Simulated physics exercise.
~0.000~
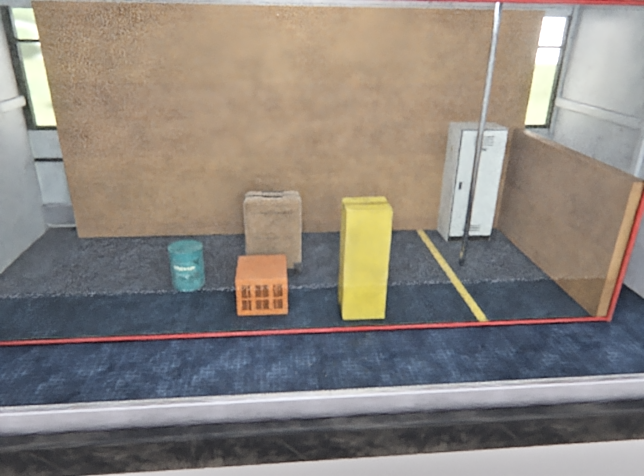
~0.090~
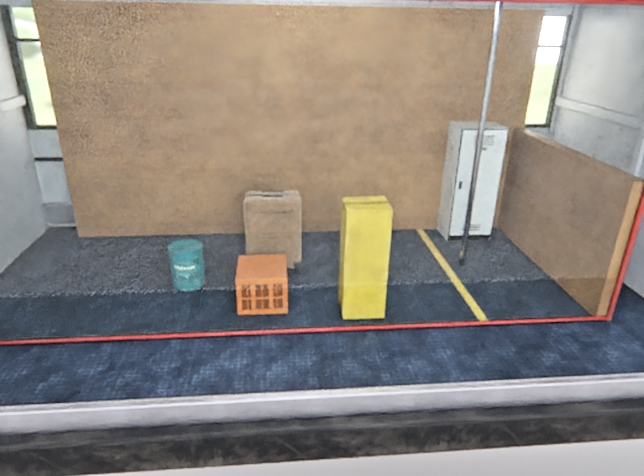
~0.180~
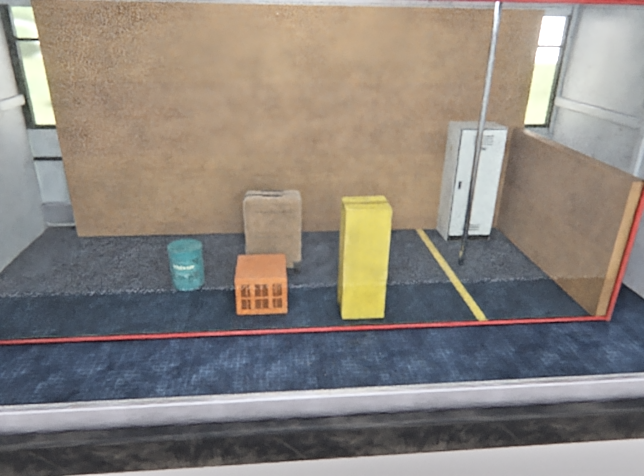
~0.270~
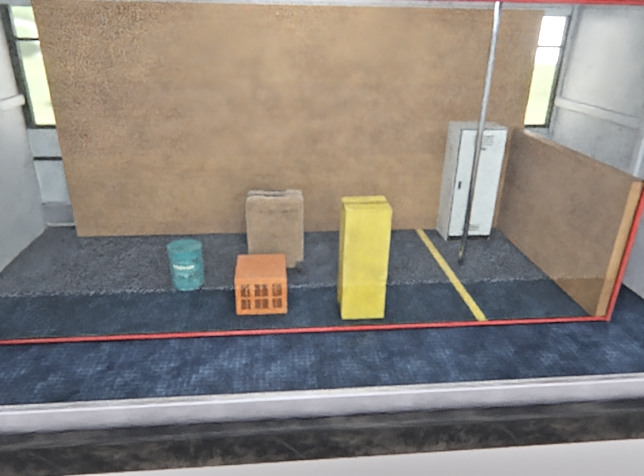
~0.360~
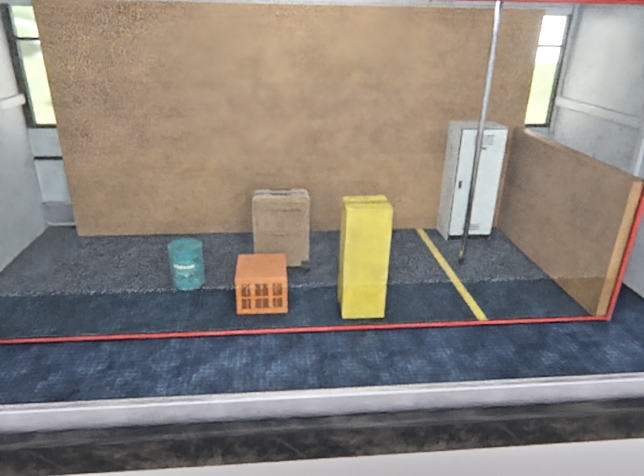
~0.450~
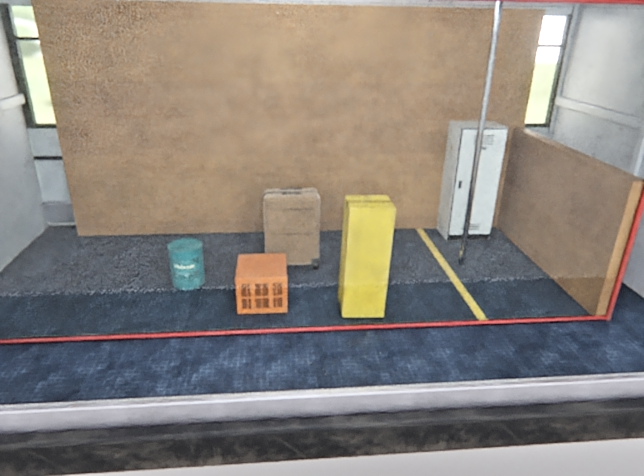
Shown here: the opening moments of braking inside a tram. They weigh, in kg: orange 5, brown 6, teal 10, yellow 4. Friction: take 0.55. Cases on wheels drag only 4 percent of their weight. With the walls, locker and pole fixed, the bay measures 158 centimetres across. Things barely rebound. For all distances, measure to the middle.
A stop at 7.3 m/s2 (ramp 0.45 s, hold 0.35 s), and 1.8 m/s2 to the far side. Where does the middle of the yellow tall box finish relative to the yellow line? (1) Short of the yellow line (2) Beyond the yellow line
2, beyond the yellow line.
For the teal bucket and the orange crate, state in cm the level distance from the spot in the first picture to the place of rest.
Lab note: Teal bucket shifted 40, orange crate shifted 40.
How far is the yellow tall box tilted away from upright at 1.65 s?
It is tilted some 90°.
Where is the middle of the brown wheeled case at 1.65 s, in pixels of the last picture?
It would be at about (426, 214) then.
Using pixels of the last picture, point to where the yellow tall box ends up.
Roughly at (493, 281).
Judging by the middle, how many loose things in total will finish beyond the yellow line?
Total: 1.
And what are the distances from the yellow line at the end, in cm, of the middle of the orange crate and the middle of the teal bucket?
Orange crate short by 100, teal bucket short by 160.
After 0.75 s the yellow tall box is 56 cm short of the yellow line, tilted 35°, near (398, 255) in the last picture's view; the orange crate 134 cm short of the yellow line, tilted 0°.
After 1.15 s the yellow tall box is 11 cm past the yellow line, tilted 90°, near (487, 281) in the last picture's view.
After 1.65 s the yellow tall box is 16 cm past the yellow line, tilted 90°, near (493, 281) in the last picture's view.
Final state at 3.2 s, orange crate stops short of the yellow line; brown wheeled case stops short of the yellow line; teal bucket stops short of the yellow line; yellow tall box crosses the yellow line.
